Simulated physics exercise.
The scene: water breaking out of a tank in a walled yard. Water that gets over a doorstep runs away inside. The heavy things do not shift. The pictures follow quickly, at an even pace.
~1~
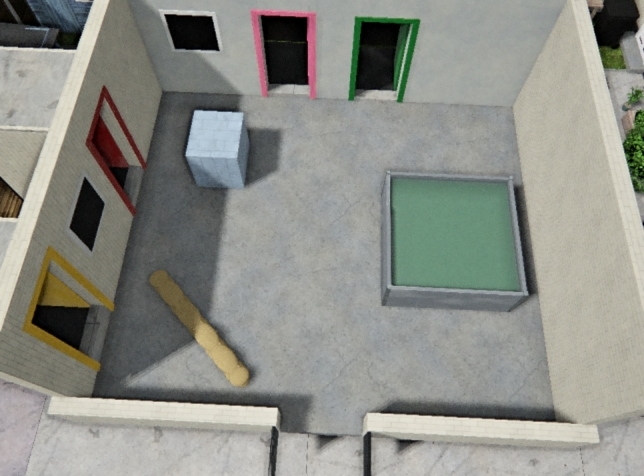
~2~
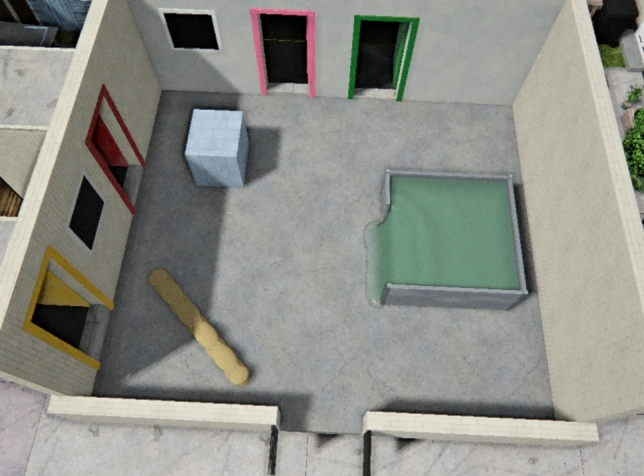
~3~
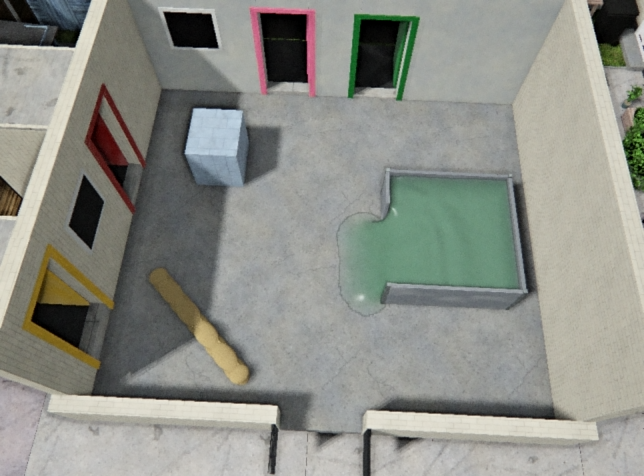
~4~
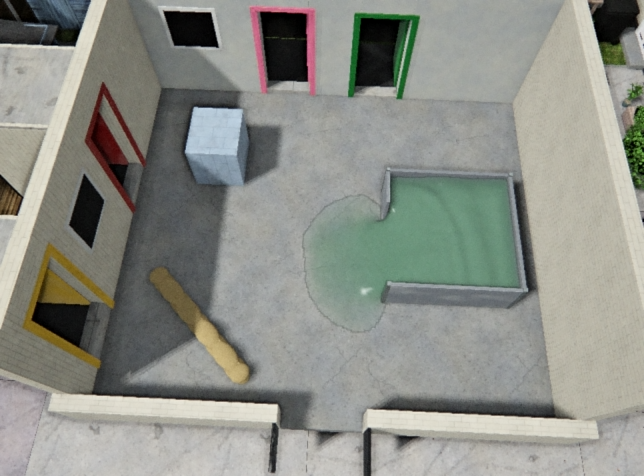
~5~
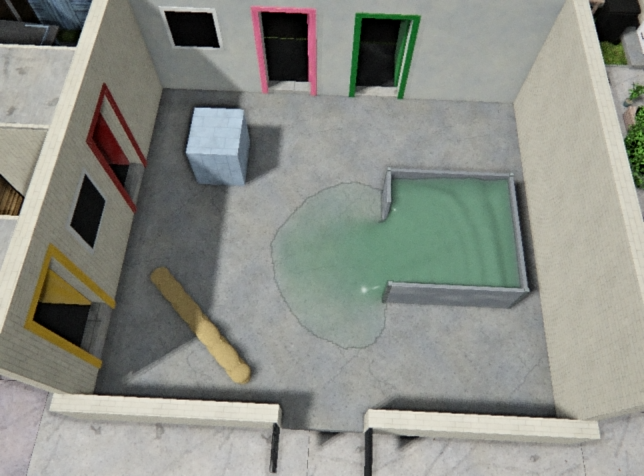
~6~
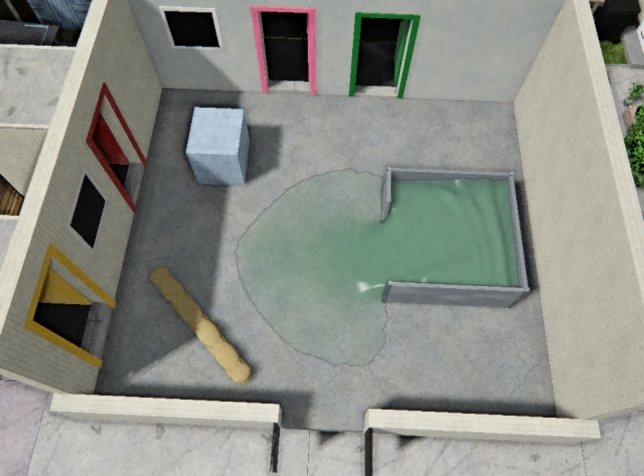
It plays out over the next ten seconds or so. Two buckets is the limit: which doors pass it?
One by one: The yellow door admits no more than that; the red door lets in a lot; the pink door admits no more than that; the green door admits no more than that.
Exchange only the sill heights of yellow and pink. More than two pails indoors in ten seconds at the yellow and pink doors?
Then: The yellow door goes over, the pink door stays under.
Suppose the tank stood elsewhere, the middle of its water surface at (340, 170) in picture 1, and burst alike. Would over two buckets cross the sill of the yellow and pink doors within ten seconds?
Then: The yellow door keeps below it; the pink door passes that mark.
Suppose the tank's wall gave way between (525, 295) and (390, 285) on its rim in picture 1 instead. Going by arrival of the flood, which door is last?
That is the door marked pink.
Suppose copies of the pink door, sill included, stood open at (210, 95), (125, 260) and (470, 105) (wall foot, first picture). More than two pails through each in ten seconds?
One after the other: Takes more, is over, lets less in.
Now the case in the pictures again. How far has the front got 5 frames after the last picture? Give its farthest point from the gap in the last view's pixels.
Near (135, 212).
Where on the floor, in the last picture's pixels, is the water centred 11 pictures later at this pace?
Near (337, 257).
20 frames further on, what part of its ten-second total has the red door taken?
Roughly 80 per cent.
A moment on, water covers 35 % of the floor; the yellow door not reached, the red door not reached, the pink door not reached, the green door not reached.
Next, water covers 45 % of the floor; the yellow door wet at the sill, nothing in, the red door under two buckets in, the pink door not reached, the green door not reached.
Then, water covers 55 % of the floor; the yellow door wet at the sill, nothing in, the red door over two buckets in, the pink door wet at the sill, nothing in, the green door not reached.
Later, water covers 70 % of the floor; the yellow door wet at the sill, nothing in, the red door far over two buckets in, the pink door wet at the sill, nothing in, the green door wet at the sill, nothing in.
In the end, water covers 95 % of the floor; the yellow door wet at the sill, nothing in, the red door far over two buckets in, the pink door wet at the sill, nothing in, the green door wet at the sill, nothing in.
